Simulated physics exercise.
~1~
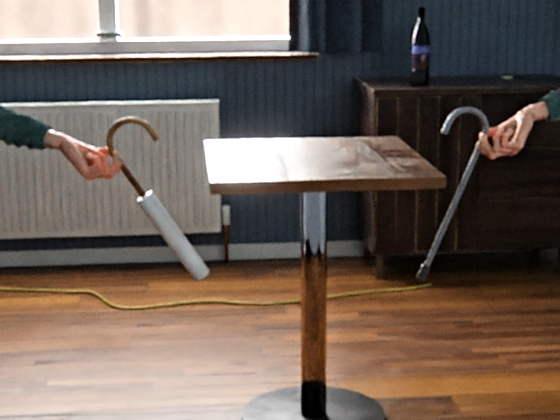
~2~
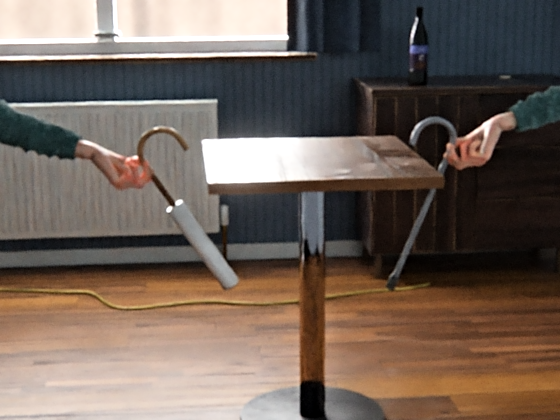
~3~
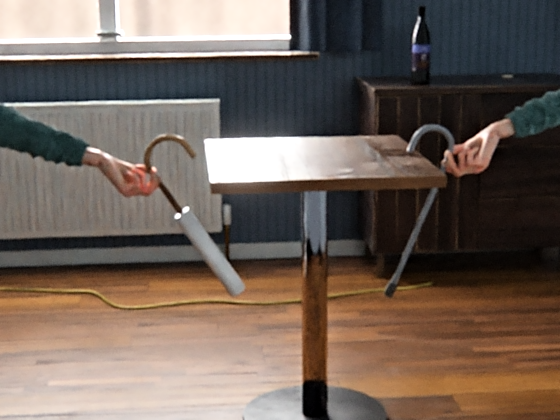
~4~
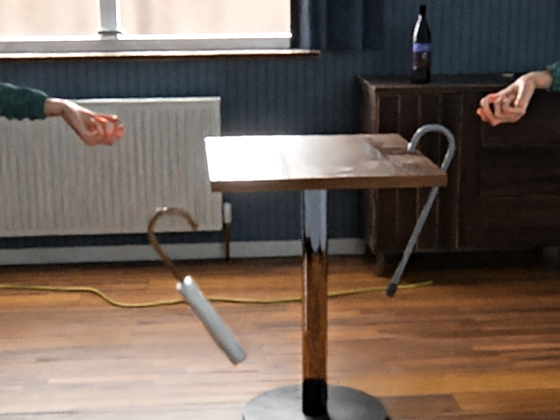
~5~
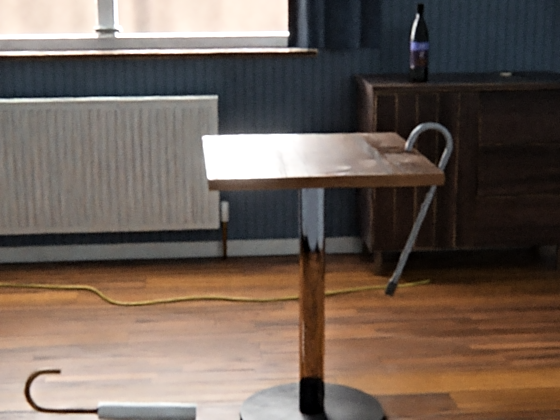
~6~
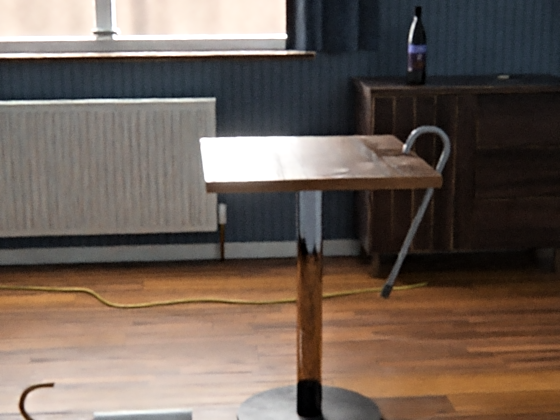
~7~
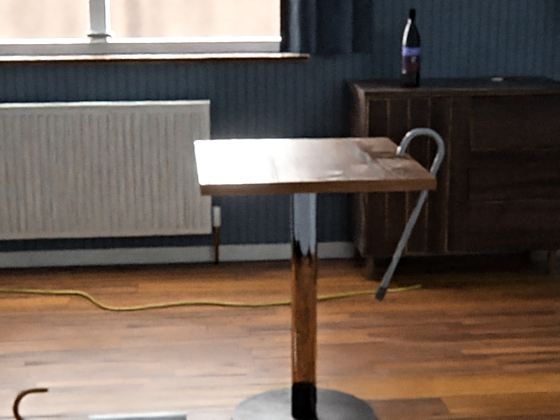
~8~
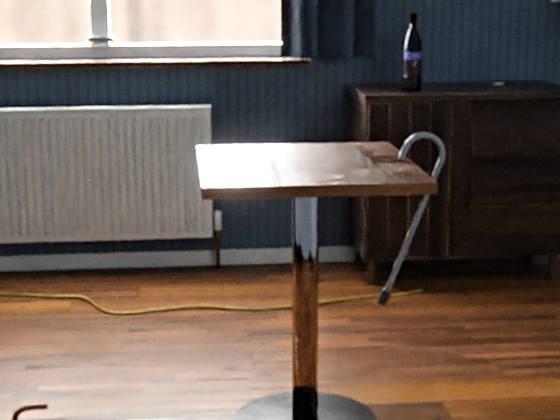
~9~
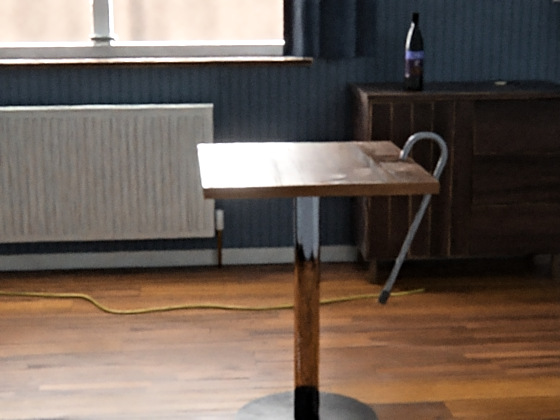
In a room with a wooden floor, two hands brought a white umbrella and a grey cane to opposite edges of a small table and let go. The umbrella dropped to the floor on the left, while the cane stayed hooked on the right.
